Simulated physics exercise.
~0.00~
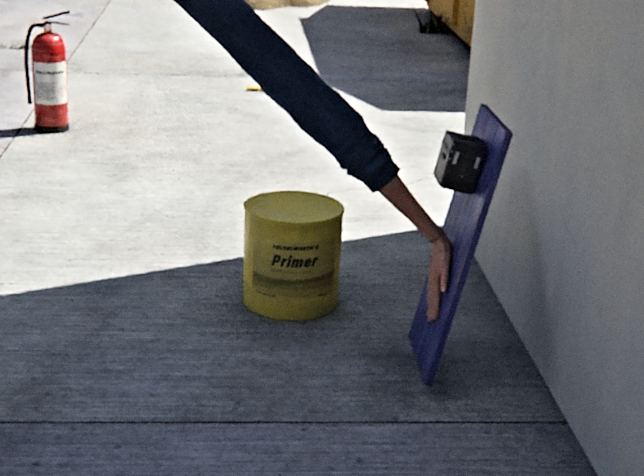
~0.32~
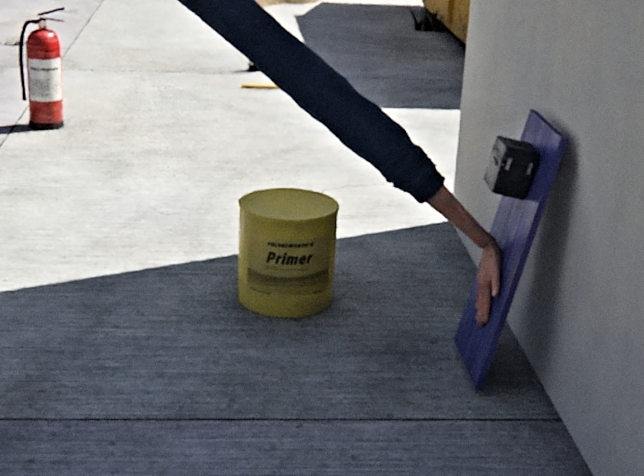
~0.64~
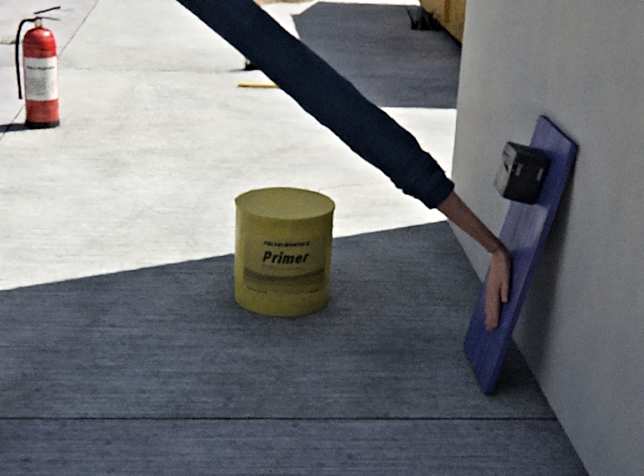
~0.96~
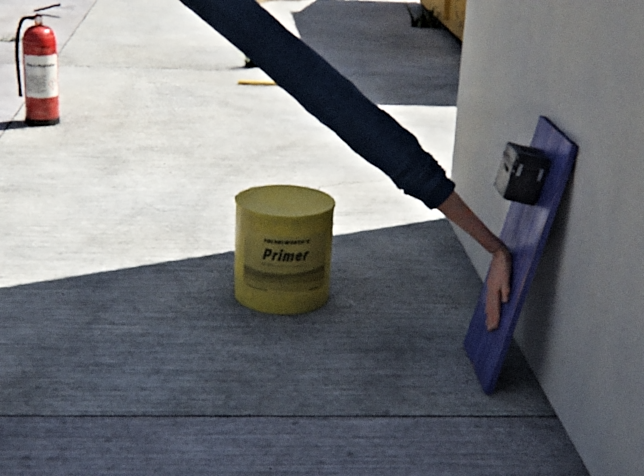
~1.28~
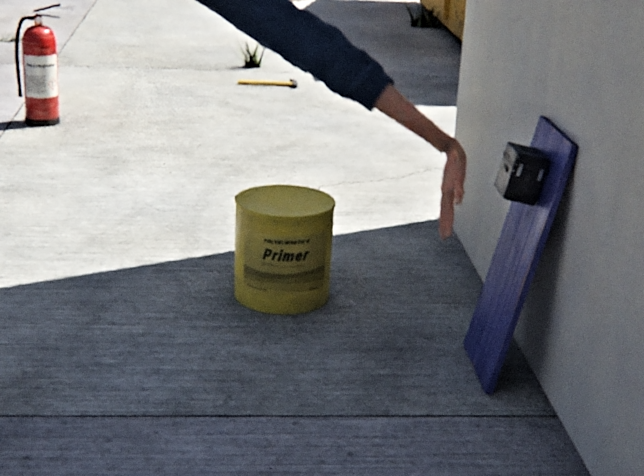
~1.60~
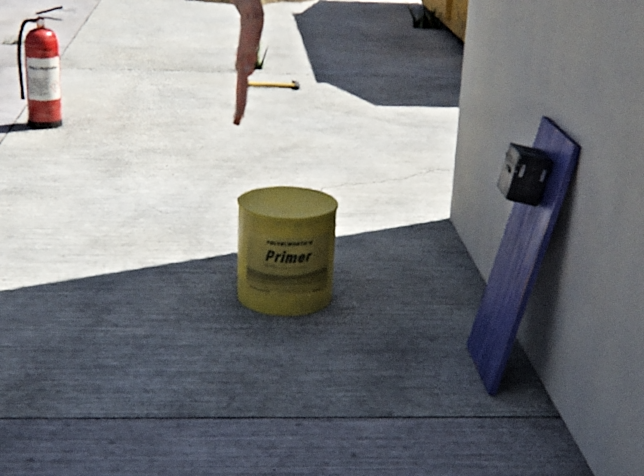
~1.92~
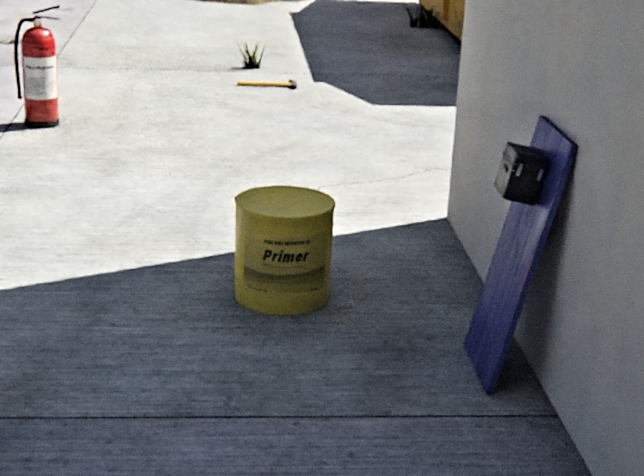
Blue board with a small dark box attached being leaned against a wall by a hand, then staying propped after the hand withdraws.
